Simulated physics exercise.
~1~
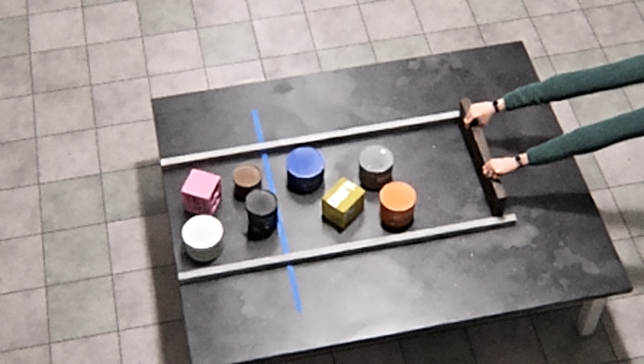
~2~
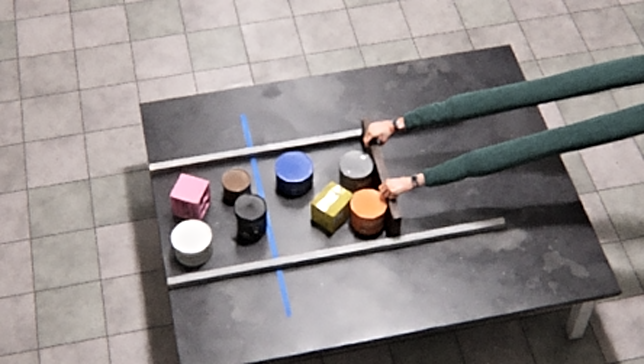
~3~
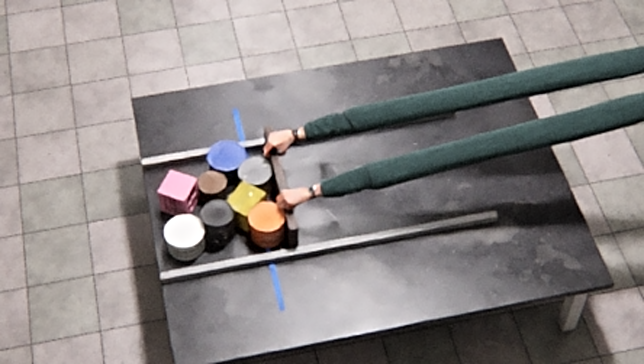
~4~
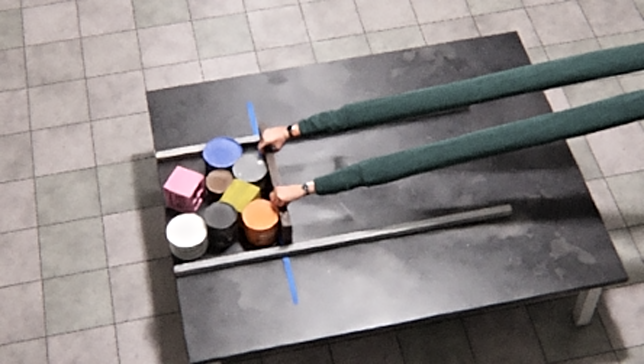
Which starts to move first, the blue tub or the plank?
The plank starts to move first. The hands are already sliding it left while the blue tub stays in its place, and the tub shifts left only later.
